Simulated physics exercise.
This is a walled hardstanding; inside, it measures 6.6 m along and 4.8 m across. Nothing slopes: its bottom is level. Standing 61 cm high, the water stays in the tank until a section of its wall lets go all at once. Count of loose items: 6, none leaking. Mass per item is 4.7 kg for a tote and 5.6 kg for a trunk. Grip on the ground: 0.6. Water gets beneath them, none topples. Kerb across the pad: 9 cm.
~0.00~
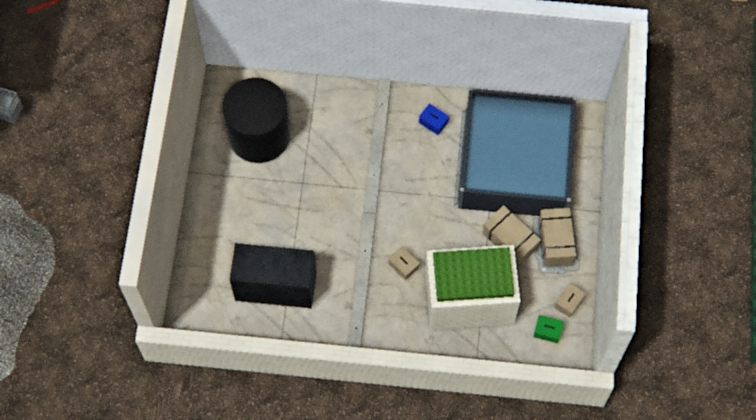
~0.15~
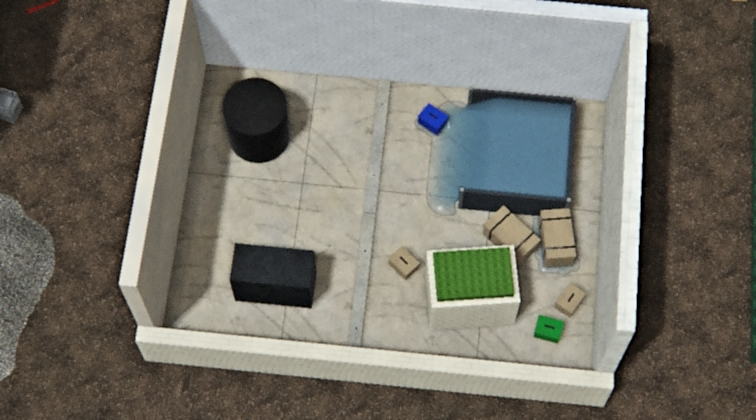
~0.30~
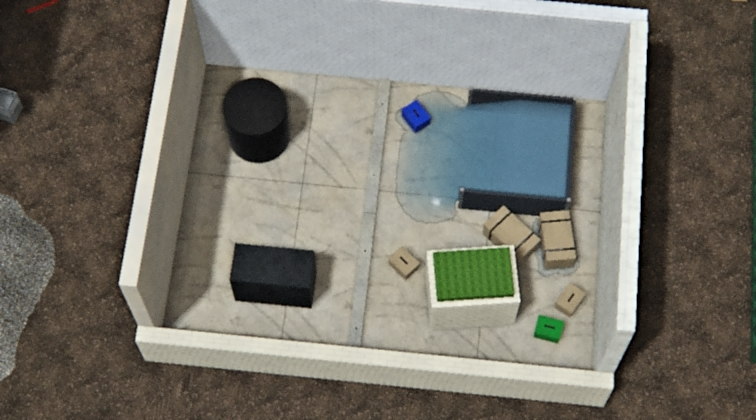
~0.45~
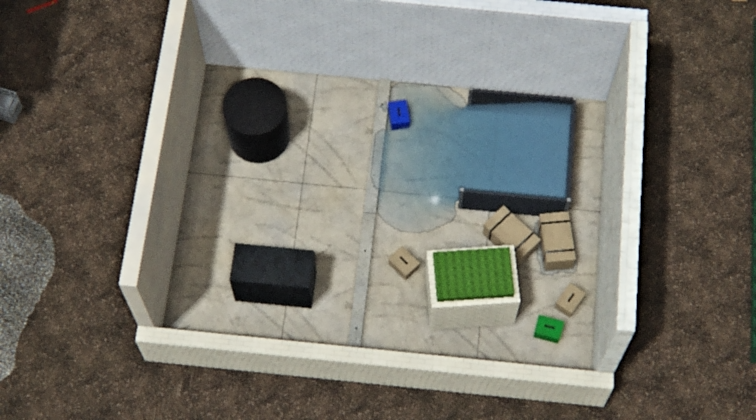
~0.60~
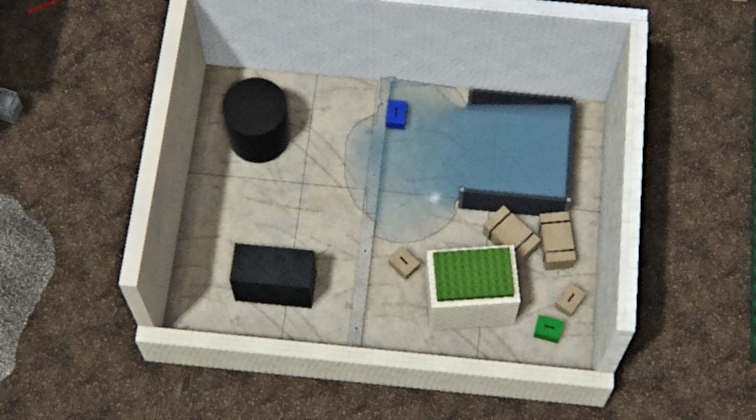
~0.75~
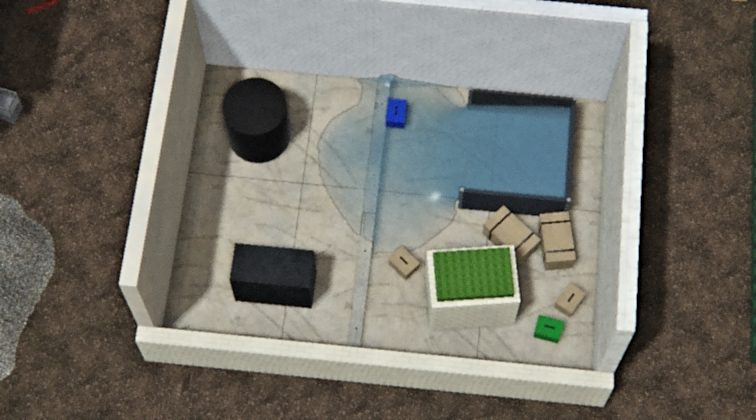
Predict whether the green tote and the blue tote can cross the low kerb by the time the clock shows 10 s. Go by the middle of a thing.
I reckon the green tote fails to get over and the blue tote reaches the far side.
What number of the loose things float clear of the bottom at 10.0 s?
I count 6.
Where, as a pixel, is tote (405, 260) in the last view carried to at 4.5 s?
Around (410, 307).
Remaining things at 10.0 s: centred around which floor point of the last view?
At about (496, 284).
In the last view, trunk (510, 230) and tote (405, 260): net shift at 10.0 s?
20 cm, 300 cm.
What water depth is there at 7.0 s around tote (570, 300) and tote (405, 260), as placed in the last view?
About 5 and 4 cm.
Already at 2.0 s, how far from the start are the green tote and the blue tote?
Close to 0 and 250 centimetres by then.
After 2.0 s the green tote is near (549, 327), 0.0 m from its start, aground; the blue tote is near (298, 83), 2.3 m from its start, afloat; 1 of 6 are over the mark; 1 afloat.
After 4.5 s the green tote is near (549, 327), 0.0 m from its start, aground; the blue tote is near (214, 218), 3.9 m from its start, afloat; 1 of 6 are over the mark; 2 afloat.
After 7.0 s the green tote is near (556, 320), 0.2 m from its start, afloat; the blue tote is near (219, 282), 4.4 m from its start, afloat; 1 of 6 are over the mark; 5 afloat.
After 10.0 s the green tote is near (558, 319), 0.2 m from its start, afloat; the blue tote is near (239, 333), 4.7 m from its start, afloat; 1 of 6 are over the mark; 6 afloat.
